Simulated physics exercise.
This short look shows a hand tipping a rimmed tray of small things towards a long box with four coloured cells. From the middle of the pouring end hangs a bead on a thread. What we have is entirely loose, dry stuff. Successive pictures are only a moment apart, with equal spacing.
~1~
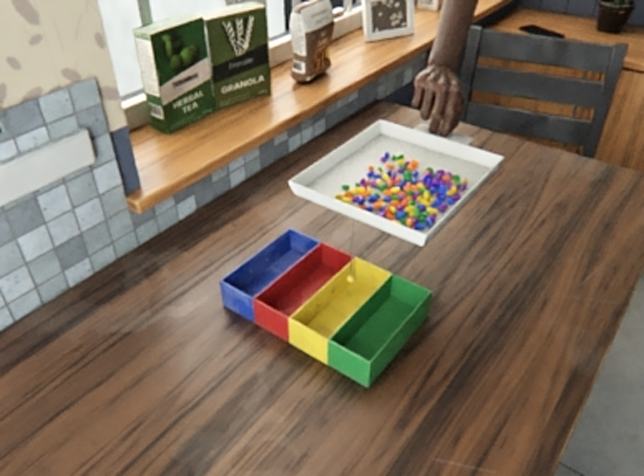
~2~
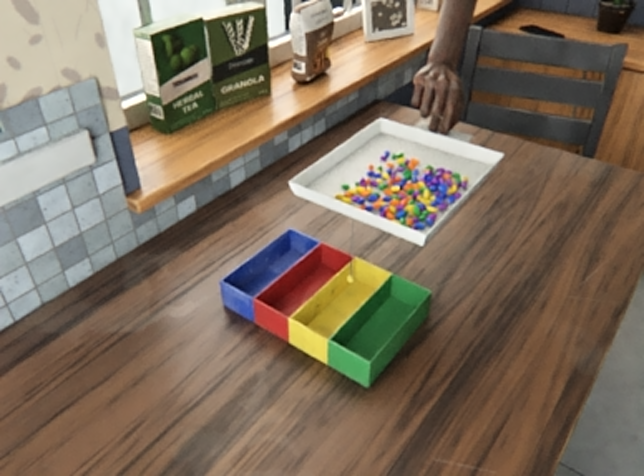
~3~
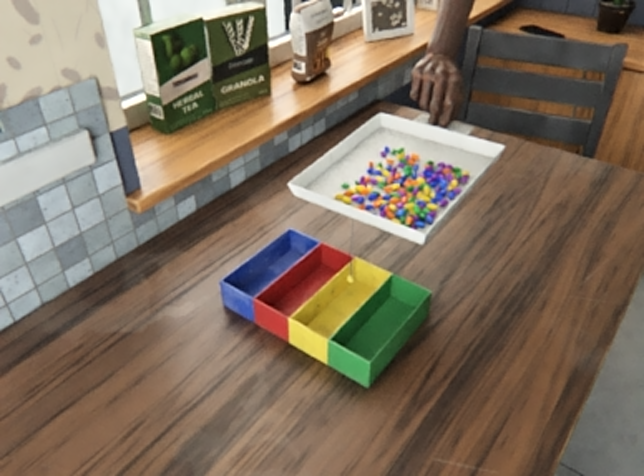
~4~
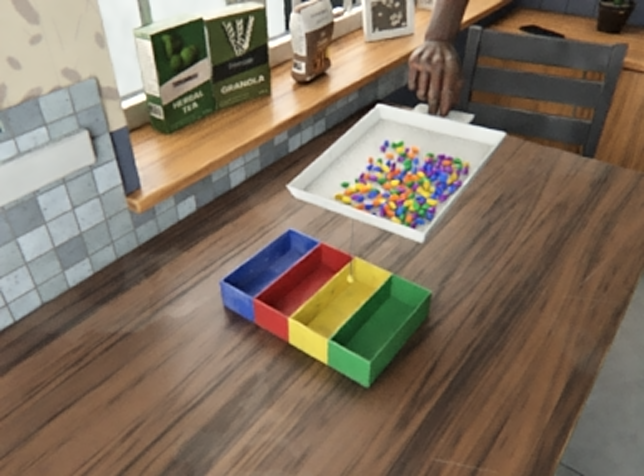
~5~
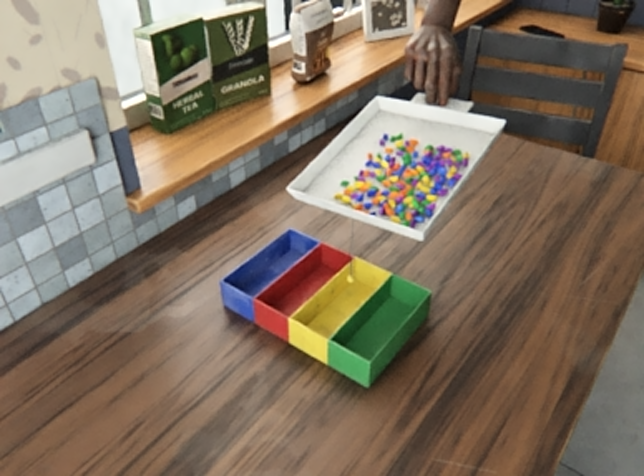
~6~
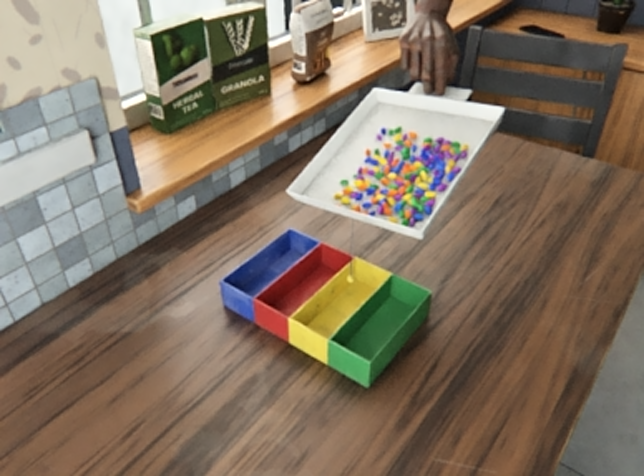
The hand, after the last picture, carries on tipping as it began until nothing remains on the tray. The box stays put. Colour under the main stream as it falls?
Red, I would say.
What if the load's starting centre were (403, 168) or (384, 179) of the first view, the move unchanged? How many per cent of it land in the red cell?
It comes to about 50 per cent the first time and about 50 per cent the second.
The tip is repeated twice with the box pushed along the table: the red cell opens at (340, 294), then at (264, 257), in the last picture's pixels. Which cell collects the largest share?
In the first try it is the blue one, in the second it is yellow.
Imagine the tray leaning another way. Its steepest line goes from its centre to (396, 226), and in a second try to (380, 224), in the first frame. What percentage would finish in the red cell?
First case about 0 percent; second case about 0 percent.
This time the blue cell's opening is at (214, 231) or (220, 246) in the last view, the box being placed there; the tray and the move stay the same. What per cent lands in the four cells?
70 and 90 in a hundred, in turn.
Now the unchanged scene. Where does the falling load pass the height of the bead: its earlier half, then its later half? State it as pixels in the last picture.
First part (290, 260), rest (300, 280).
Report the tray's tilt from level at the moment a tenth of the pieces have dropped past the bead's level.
I'd put it at about 105 degrees.
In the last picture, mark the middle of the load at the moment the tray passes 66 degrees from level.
The load is centred around (346, 191).
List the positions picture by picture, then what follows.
In the first frame, corners of the pouring end at (294, 181) and (424, 232), level; middle of the load at (408, 190), jelly beans; bead on its thread at (351, 279); blue cell at (238, 299); red cell at (272, 318); yellow cell at (308, 339); green cell at (348, 361).
In the second frame, corners of the pouring end at (294, 181) and (424, 231), level; middle of the load at (408, 189).
In the third frame, corners of the pouring end at (294, 183) and (423, 231), tipped barely, lowest at the left corner; middle of the load at (408, 186).
In the fourth frame, corners of the pouring end at (293, 185) and (422, 229), tipped a little, lowest at the left corner; middle of the load at (408, 181).
In the fifth frame, corners of the pouring end at (292, 187) and (421, 228), tipped a little, lowest at the left corner; middle of the load at (407, 176).
In the sixth frame, corners of the pouring end at (292, 189) and (419, 228), tipped clearly, lowest at the left corner; middle of the load at (407, 177); blue cell at (238, 299); red cell at (272, 318); yellow cell at (308, 339); green cell at (348, 361).
Soon after the last picture, tray tipped steeply; nearly all on the tray; a stray few in the blue cell; a stray few falling or outside the box.
A little later, tray tipped past a quarter turn; about a quarter on the tray; about a quarter in the red cell; a small part in the blue cell; a small part in the yellow cell; about a third falling or outside the box.
Later still, tray tipped past a quarter turn; about half in the red cell; about a quarter in the blue cell; about a quarter in the yellow cell; a stray few in the green cell; a stray few falling or outside the box.
At rest, tray tipped past a quarter turn; about half in the red cell; about a quarter in the blue cell; about a quarter in the yellow cell; a stray few in the green cell; a stray few outside the box.
